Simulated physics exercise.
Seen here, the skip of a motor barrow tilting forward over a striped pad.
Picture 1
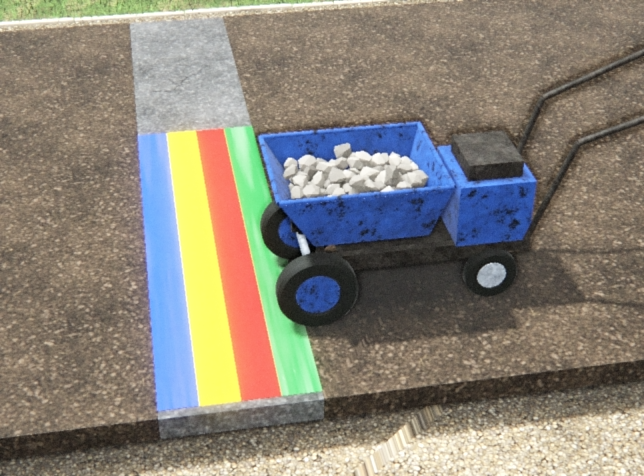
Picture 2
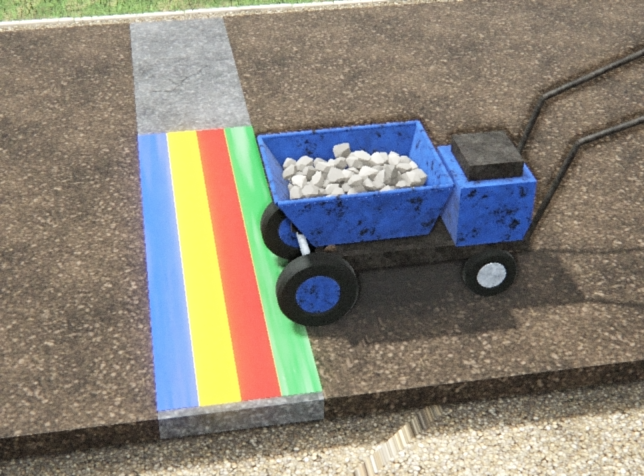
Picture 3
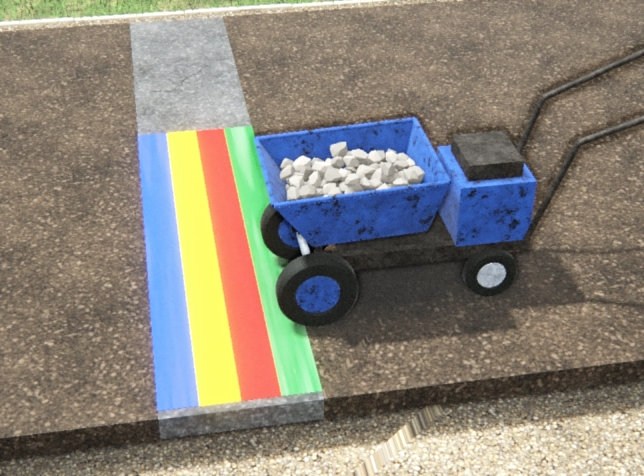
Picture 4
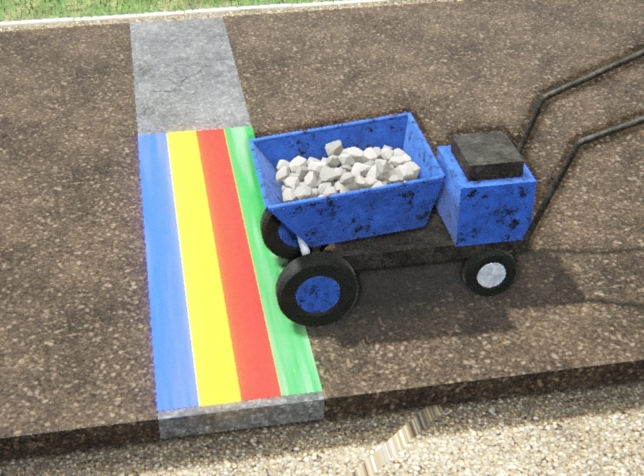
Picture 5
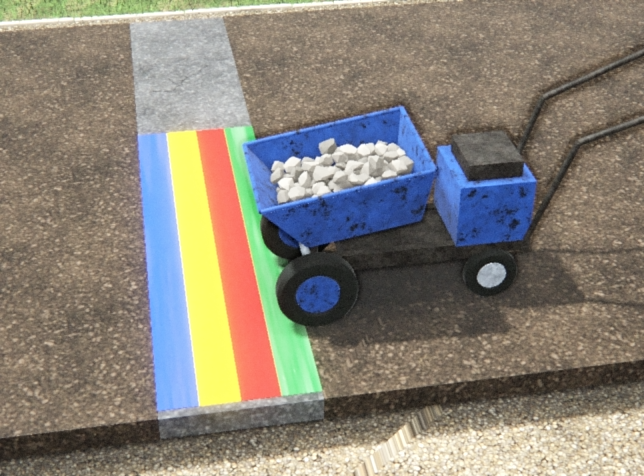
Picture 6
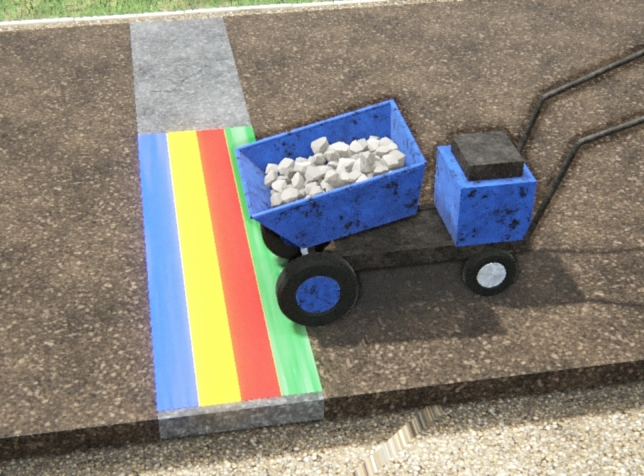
A blue motor barrow with black wheels stands on a dark, speckled slab with grass along the far edge, seen from above and to one side. Its skip holds pale broken stones, with blue, yellow, red and green strips on a pad at the left. The skip starts level, then gradually tilts forward to the left, its rear rising slightly, while the wheels and camera stay still.
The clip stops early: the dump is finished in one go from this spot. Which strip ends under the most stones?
Most lies over the blue band.
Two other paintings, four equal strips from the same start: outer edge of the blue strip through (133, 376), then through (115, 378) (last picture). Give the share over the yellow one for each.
The first gives 20 %, the second 40 %.
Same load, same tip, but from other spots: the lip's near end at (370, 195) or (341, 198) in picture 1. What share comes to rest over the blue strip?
About 0 and 10 per cent.
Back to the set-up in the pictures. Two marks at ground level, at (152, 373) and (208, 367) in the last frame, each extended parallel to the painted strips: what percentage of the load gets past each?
Near 20 % and 70 %.
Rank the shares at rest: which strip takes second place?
In second place: Yellow.
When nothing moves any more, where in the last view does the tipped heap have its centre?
Roughly at (162, 298).
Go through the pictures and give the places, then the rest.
The first frame shows lip of the skip at (279, 204), level; top of the load at (349, 188), broken stones; green strip at (292, 353); red strip at (254, 357); yellow strip at (214, 362); blue strip at (175, 366).
The second frame shows lip of the skip at (278, 204), level; top of the load at (364, 185).
The third frame shows lip of the skip at (274, 206), tipped barely; top of the load at (361, 184).
The fourth frame shows lip of the skip at (268, 208), tipped barely; top of the load at (373, 173).
The fifth frame shows lip of the skip at (261, 212), tipped a little; top of the load at (372, 171).
The sixth frame shows lip of the skip at (252, 217), tipped a little; top of the load at (364, 167); green strip at (292, 353); red strip at (254, 357); yellow strip at (214, 362); blue strip at (175, 366).
Soon, skip tipped steeply; all in the skip.
A while on, skip tipped steeply; nearly all in the skip; a stray few over the yellow strip; a small part over the blue strip.
Towards the end, skip tipped right over; about a third in the skip; a small part over the yellow strip; about a third over the blue strip; about a quarter off the paint.
Finally, skip tipped right over; about a quarter in the skip; none over the green strip; none over the red strip; a small part over the yellow strip; about a third over the blue strip; about a quarter off the paint.
